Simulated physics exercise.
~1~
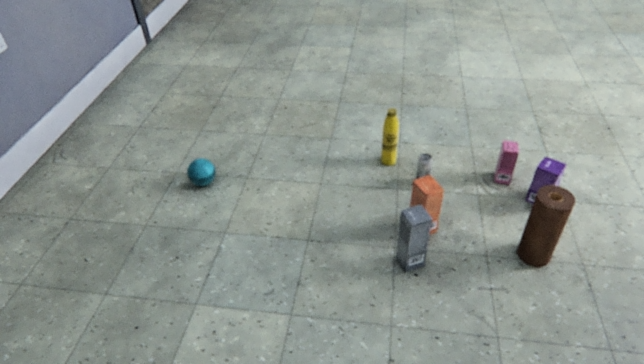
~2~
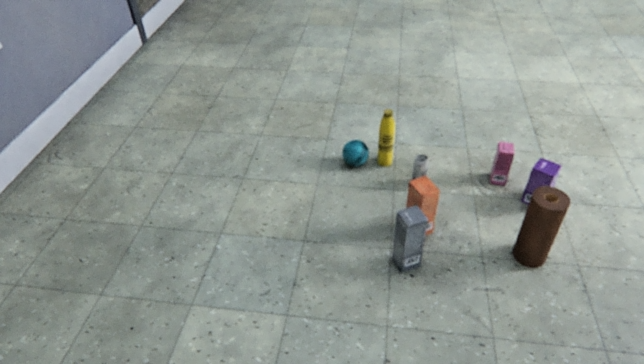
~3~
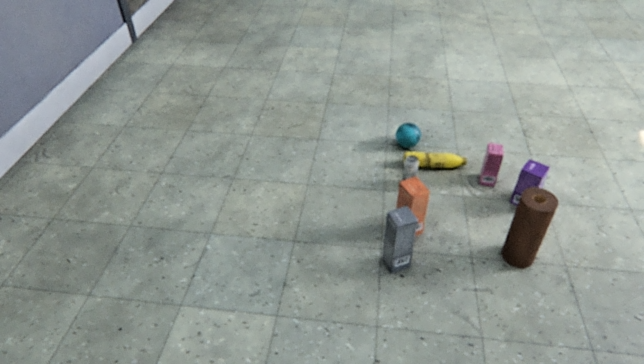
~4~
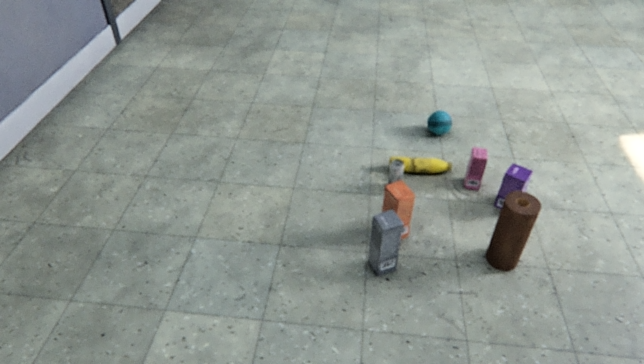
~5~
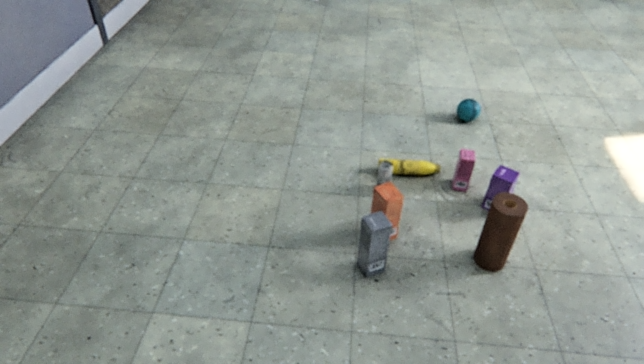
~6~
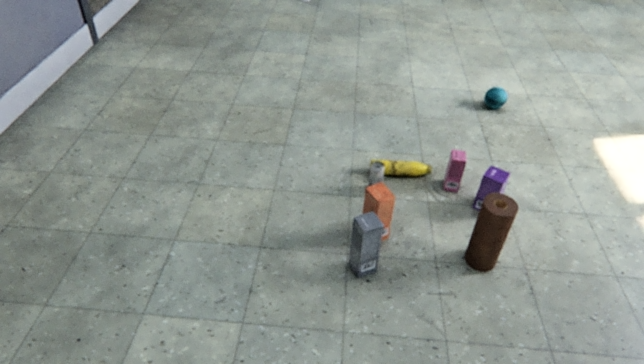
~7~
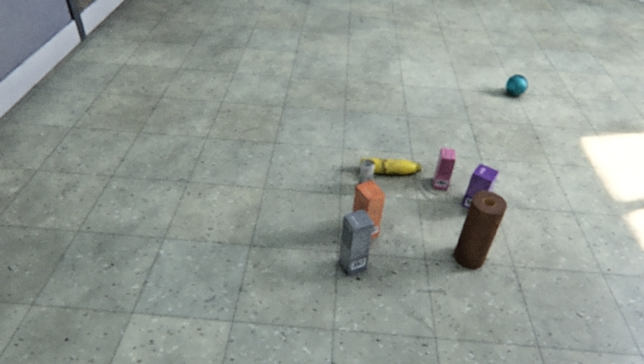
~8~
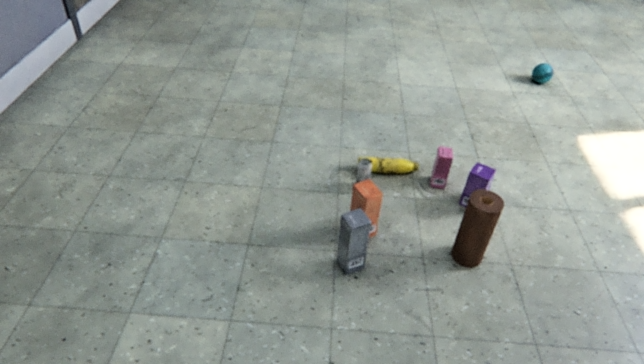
A turquoise ball rolled right across the tiled floor and met a yellow bottle, which tipped onto its side among the standing cartons and a brown roll, and the ball rolled on into the distance, leaving everything else upright.
